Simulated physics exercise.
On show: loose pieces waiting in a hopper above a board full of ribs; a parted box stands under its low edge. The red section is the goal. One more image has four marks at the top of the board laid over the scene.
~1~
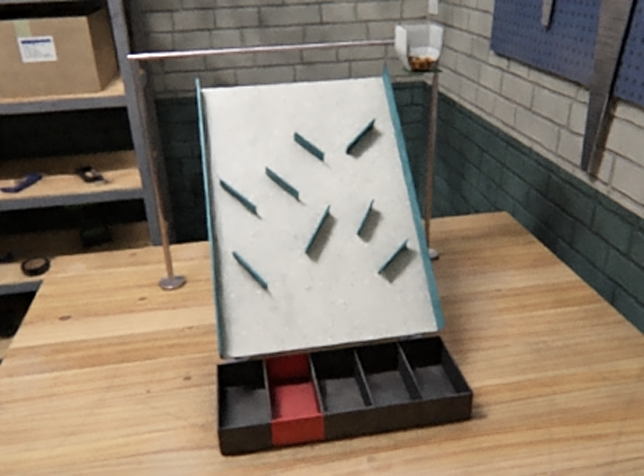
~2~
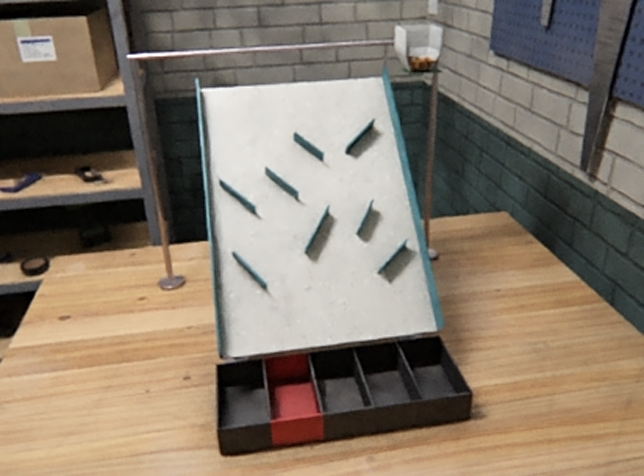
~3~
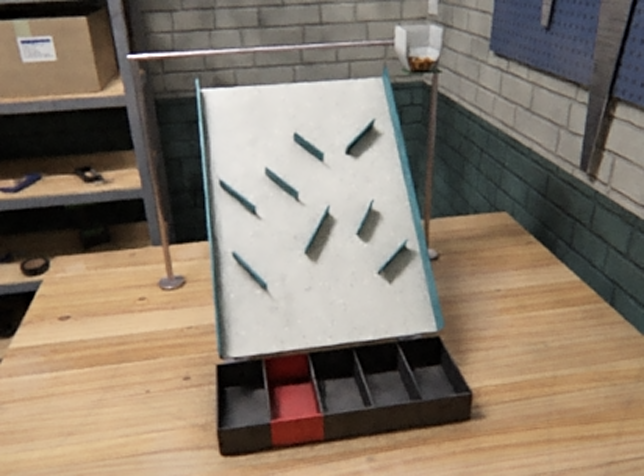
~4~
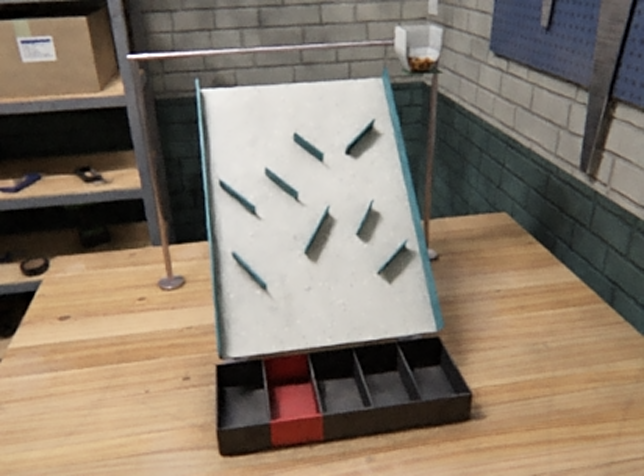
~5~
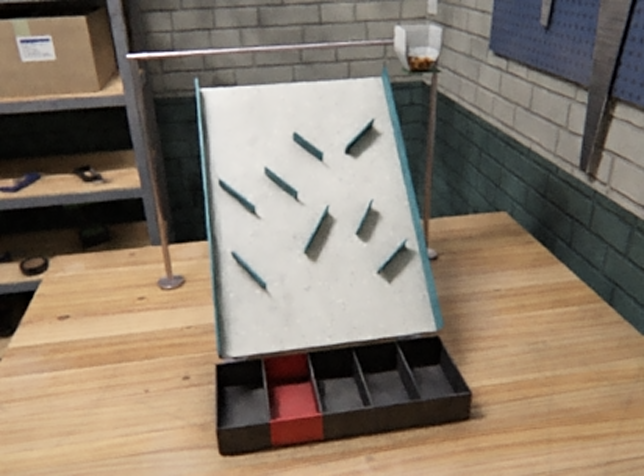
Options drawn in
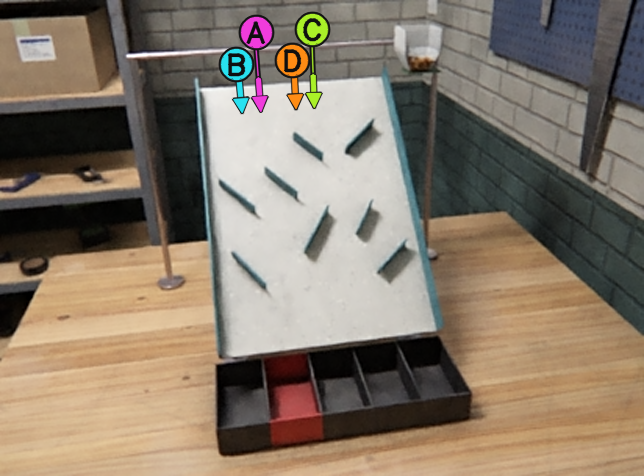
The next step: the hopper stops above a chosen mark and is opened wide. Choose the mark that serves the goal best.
I would pick mark A.
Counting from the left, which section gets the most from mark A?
The second from the left.
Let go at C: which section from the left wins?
The third.
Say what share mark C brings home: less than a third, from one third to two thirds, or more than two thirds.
It is less than a third.
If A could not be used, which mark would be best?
B.
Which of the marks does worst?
C.
On the marked copy, mark A meets the board at (260, 106); mark B meets the board at (241, 107); mark C meets the board at (314, 102); mark D meets the board at (295, 103).
Choosing A, most in the red section, about a quarter in other sections.
Choosing B, about half in the red section, about half in other sections.
Choosing C, a small part in the red section, most in other sections.
Choosing D, about a quarter in the red section, most in other sections.
